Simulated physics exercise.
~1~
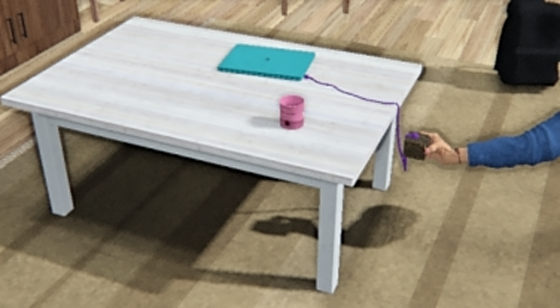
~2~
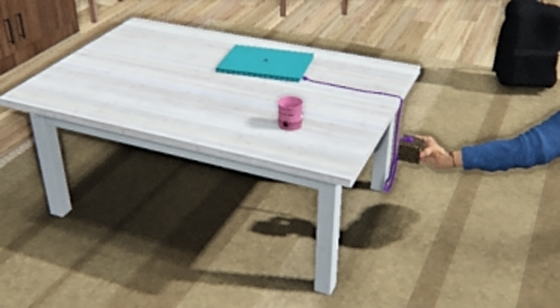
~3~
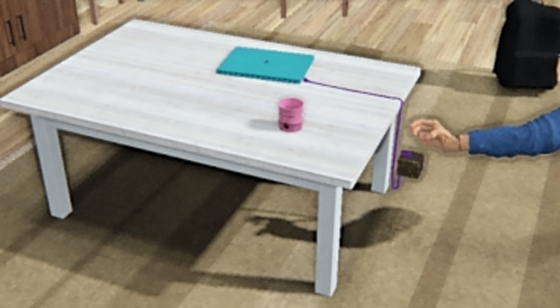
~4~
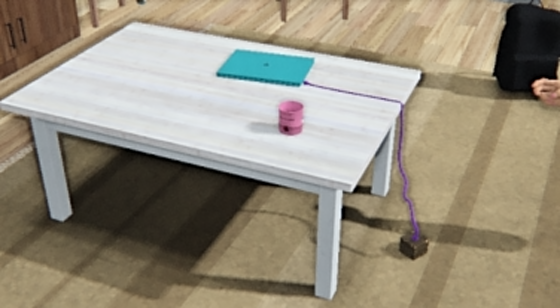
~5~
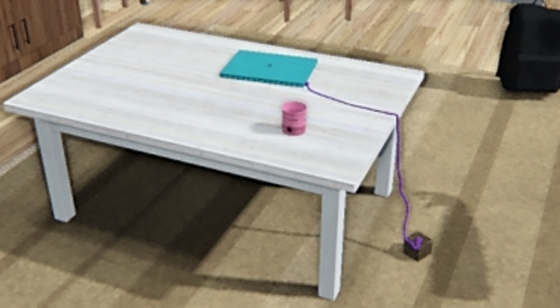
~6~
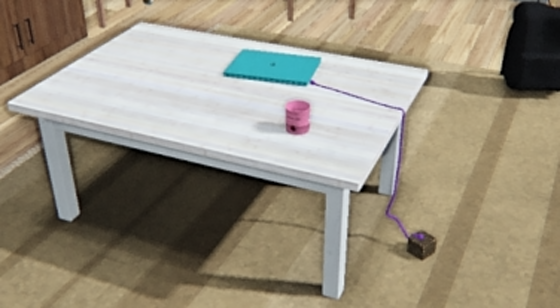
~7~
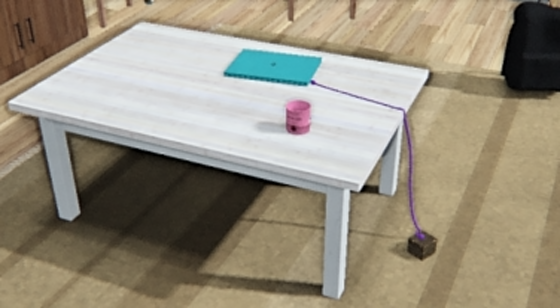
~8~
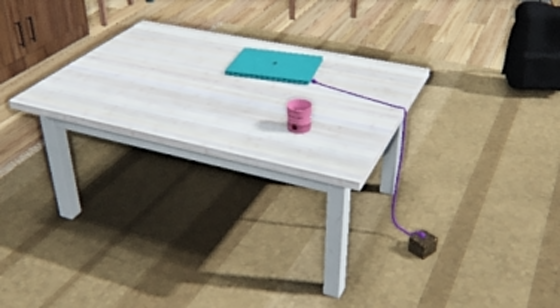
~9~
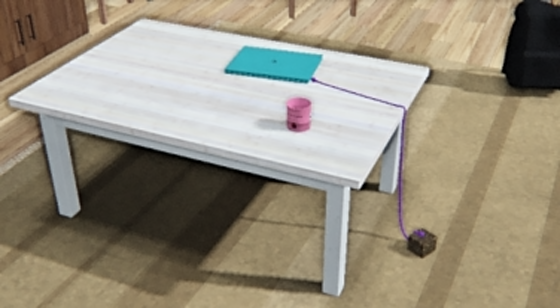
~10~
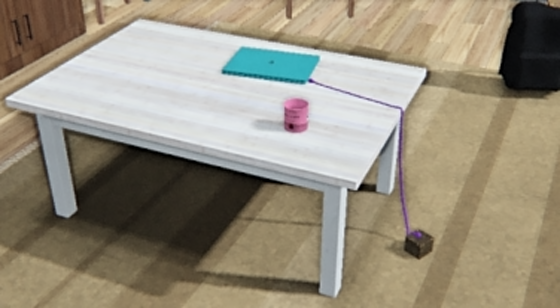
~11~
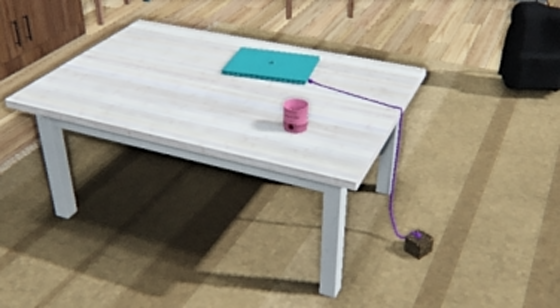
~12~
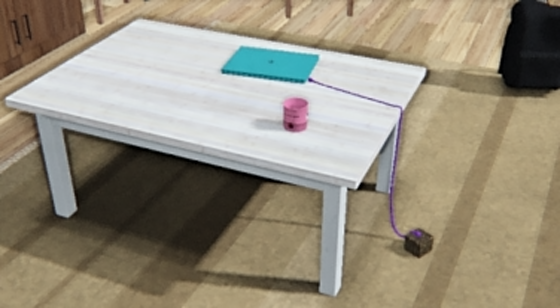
In this clip, a hand beside a white table releases a dark block tied to a purple cord that runs to a turquoise laptop on the tabletop. The block drops to the floor and rests there, while the laptop and pink cup stay in place.
